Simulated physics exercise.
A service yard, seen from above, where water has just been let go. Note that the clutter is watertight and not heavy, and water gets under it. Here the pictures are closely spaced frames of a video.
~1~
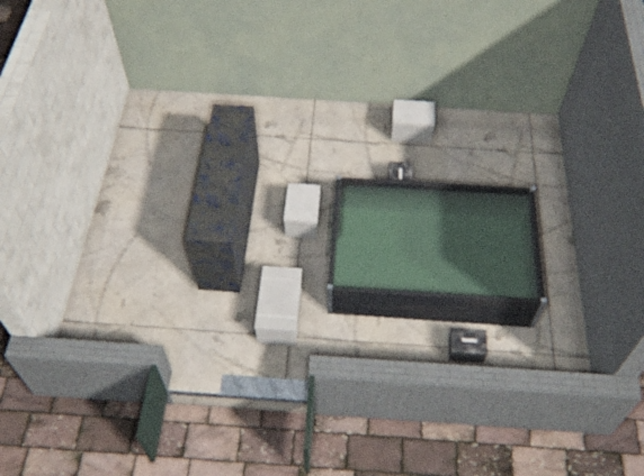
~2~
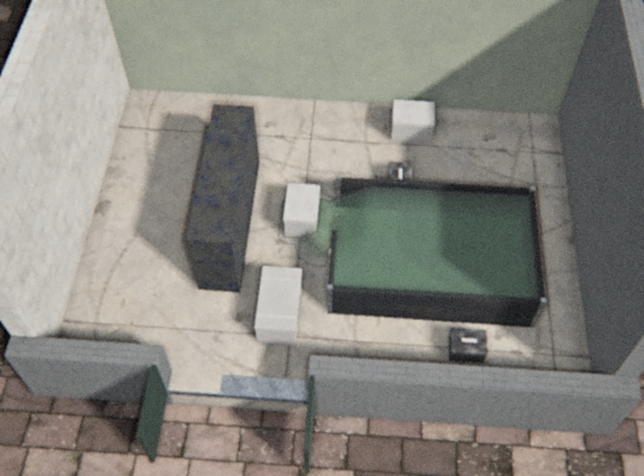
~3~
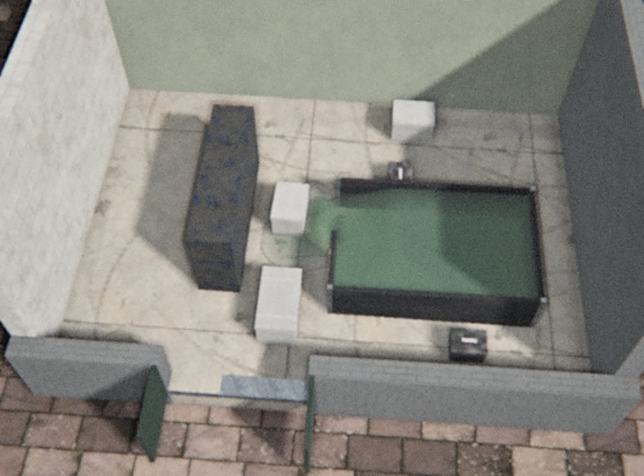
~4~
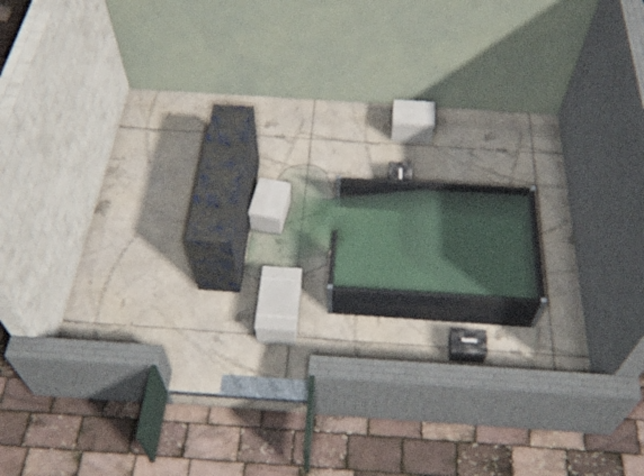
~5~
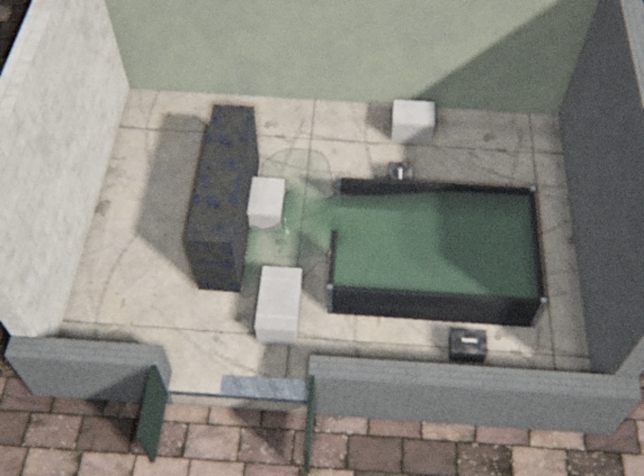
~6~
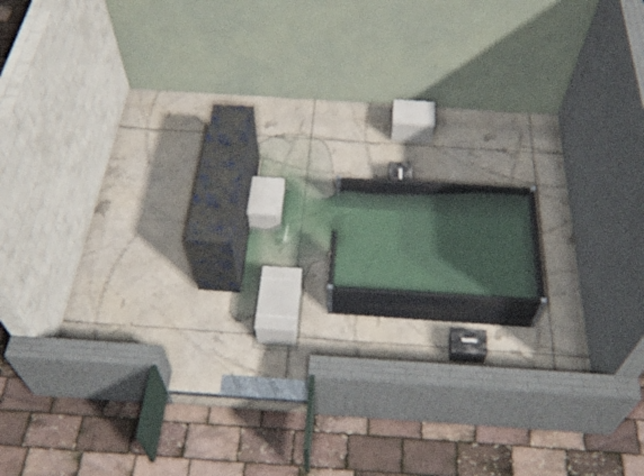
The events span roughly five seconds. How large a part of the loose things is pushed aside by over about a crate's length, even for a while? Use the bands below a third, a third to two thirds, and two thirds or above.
It falls a third to two thirds.
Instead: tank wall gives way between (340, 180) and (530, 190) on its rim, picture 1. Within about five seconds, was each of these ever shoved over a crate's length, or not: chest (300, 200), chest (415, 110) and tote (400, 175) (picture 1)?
Taking them one at a time, the first not displaced that far, the second gets shoved clear and the third gets shoved clear.
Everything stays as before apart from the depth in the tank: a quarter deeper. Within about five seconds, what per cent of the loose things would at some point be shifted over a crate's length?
My figure is 60 percent.
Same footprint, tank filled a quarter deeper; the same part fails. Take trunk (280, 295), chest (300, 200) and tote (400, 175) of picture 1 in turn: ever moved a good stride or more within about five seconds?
The first one: Reaches it. The second: Reaches it. The third: Doesn't reach it.
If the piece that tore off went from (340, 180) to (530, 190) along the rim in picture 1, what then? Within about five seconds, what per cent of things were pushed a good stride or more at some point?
I'd say around 60 per cent.
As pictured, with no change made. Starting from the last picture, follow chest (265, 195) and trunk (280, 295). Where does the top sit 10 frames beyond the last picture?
I'd guess close to (283, 137) and close to (322, 322).
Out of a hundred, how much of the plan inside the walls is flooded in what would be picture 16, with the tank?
My estimate is about 40 per cent.
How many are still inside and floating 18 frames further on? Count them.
That number is 1.
A moment on, 0 of 5 are well off their spots; 0 afloat.
Next, 2 of 5 are well off their spots; 1 afloat.
Later, 2 of 5 are well off their spots; 1 afloat.
In the end, 2 of 5 are well off their spots, and 2 have been at some point; 1 afloat.
